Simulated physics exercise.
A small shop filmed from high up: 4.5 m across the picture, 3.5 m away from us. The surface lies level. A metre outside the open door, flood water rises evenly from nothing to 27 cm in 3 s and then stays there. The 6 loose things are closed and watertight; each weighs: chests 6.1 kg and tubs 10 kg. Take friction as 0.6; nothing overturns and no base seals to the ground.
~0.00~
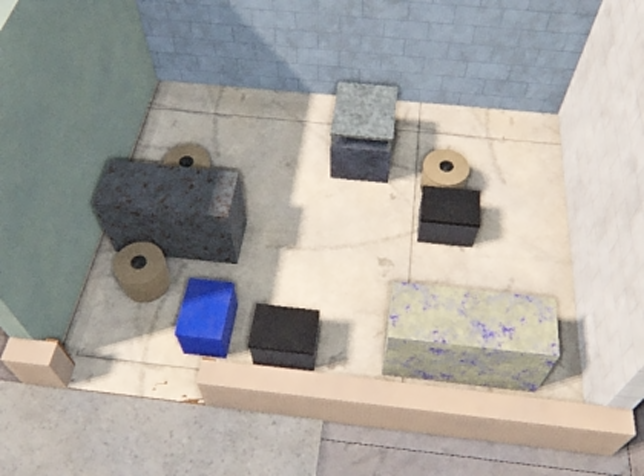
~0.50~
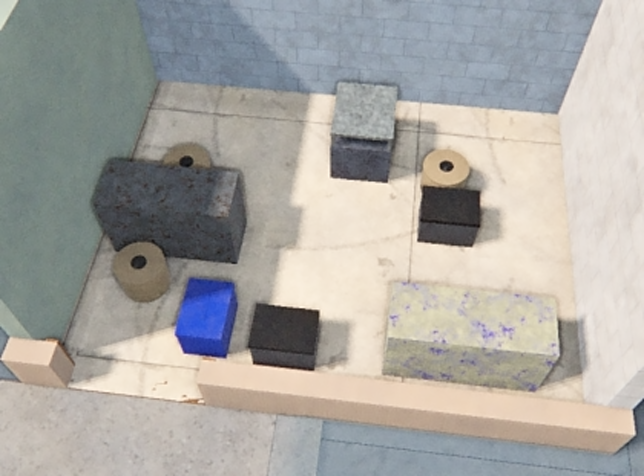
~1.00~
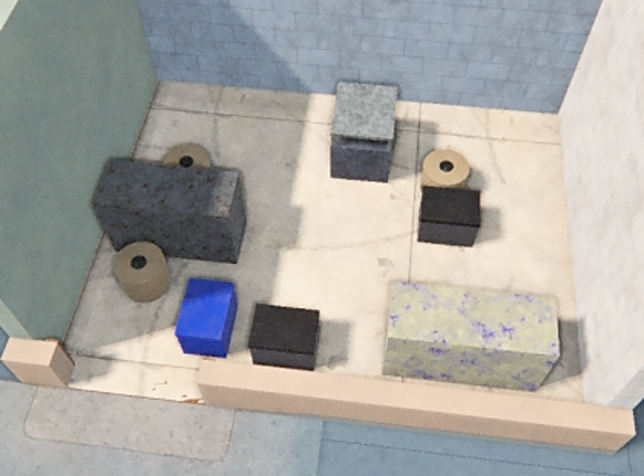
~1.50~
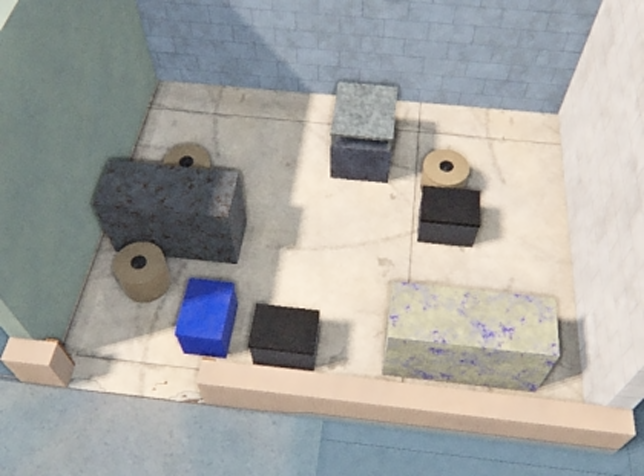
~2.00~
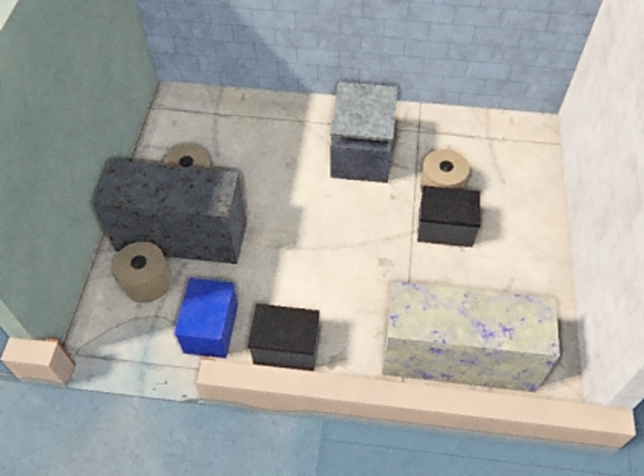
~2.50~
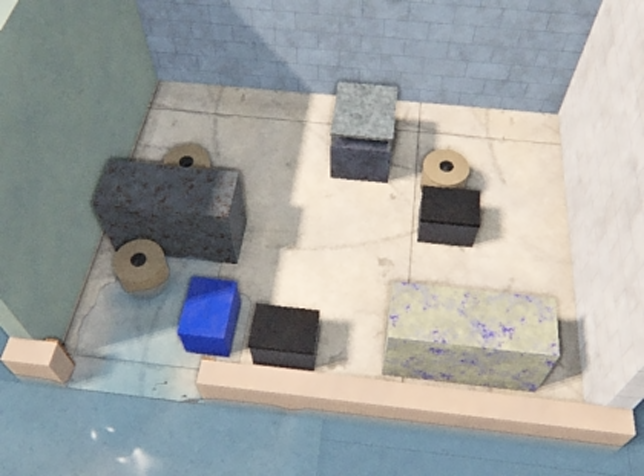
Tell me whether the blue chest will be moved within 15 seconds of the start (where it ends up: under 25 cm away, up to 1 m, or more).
The blue chest ends far away.
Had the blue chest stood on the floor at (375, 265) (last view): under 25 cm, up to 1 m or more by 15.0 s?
It travels far.
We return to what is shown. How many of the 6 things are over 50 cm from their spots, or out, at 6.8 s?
2 of them.
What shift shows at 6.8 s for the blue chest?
Roughly 140 cm by then.
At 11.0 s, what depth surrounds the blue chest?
About 14 cm.
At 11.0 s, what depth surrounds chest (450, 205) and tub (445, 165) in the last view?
About 18 and 15 cm.
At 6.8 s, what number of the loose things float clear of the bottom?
At that moment 4.
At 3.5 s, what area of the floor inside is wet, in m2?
Roughly 3.5 m2.
After 3.5 s the blue chest is near (241, 288), 0.3 m from its start, afloat; 2 afloat.
After 6.8 s the blue chest is near (361, 282), 1.3 m from its start, afloat; 4 afloat.
After 11.0 s the blue chest is near (428, 124), 2.9 m from its start, afloat; 6 afloat.
After 15.0 s the blue chest is near (423, 105), 3.0 m from its start, afloat; 6 afloat.
